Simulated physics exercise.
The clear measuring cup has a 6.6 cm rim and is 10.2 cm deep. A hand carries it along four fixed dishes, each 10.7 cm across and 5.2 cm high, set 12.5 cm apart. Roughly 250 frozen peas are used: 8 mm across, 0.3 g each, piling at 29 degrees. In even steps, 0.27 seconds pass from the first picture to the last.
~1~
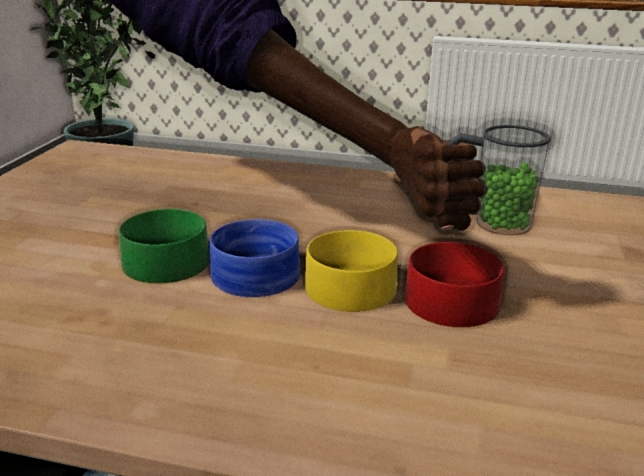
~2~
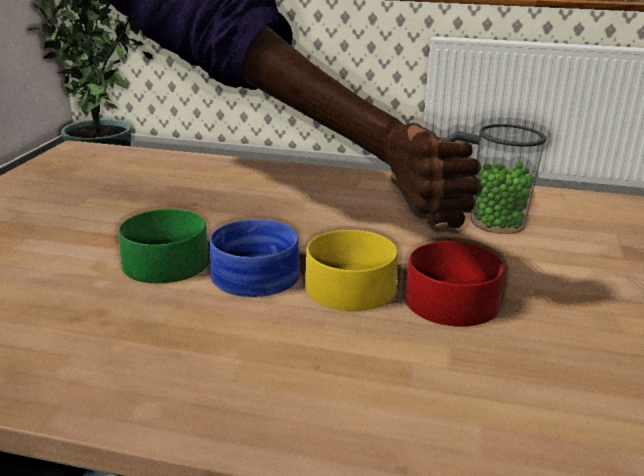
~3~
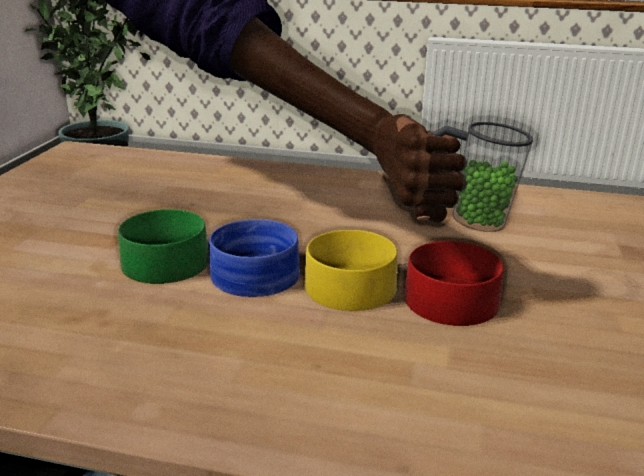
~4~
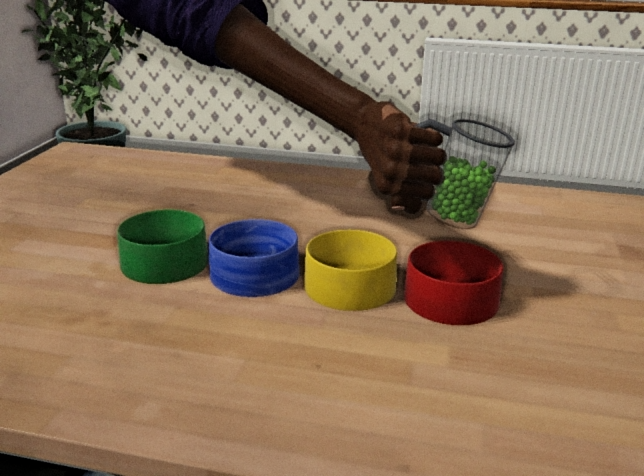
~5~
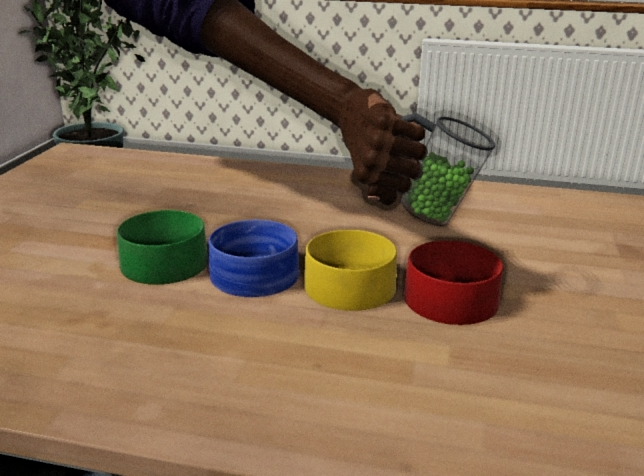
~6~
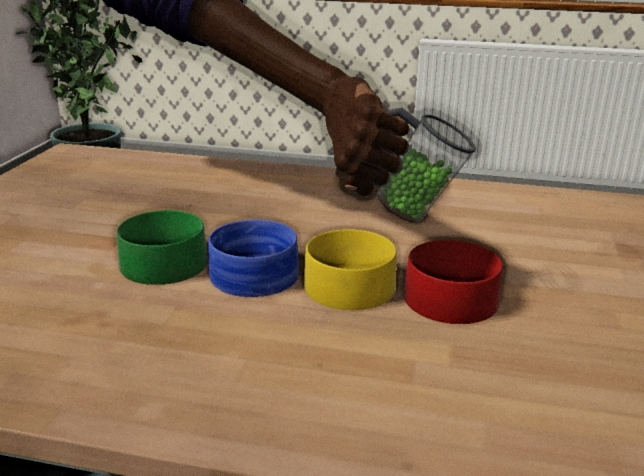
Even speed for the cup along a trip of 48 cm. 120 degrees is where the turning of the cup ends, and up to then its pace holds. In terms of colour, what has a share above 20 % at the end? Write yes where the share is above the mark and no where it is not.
Red dish: No, blue dish: No, green dish: Yes, yellow dish: No, counter: No.
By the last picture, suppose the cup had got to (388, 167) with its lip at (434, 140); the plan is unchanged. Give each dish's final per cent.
Per cent kept: Red 0; blue 0; green 100; yellow 0.
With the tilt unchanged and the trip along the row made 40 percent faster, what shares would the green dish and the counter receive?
Green: 100; counter: 0.
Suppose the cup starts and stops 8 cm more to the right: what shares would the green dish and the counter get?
Shares would be green 0 and counter 10.
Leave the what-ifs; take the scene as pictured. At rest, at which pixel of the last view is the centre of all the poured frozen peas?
Somewhere near (173, 258) in the last picture.
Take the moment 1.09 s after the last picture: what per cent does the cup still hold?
Estimate: Some 10 %.
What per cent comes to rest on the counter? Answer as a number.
Around 10 percent, I'd guess.
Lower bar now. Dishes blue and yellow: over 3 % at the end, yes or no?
So blue is a pass and yellow is a miss.
Then, 0.42 s after the last picture, tilt 84 degrees; cup holds 100 %.
Then, 0.70 s after the last picture, tilt 119 degrees; cup holds 80 %, blue 10 %.
Then, 1.09 s after the last picture, tilt 120 degrees; cup holds 10 %, blue 10 %, green 70 %.
In the end, red 0 %, blue 10 %, green 80 %, yellow 0 %, counter 10 %.
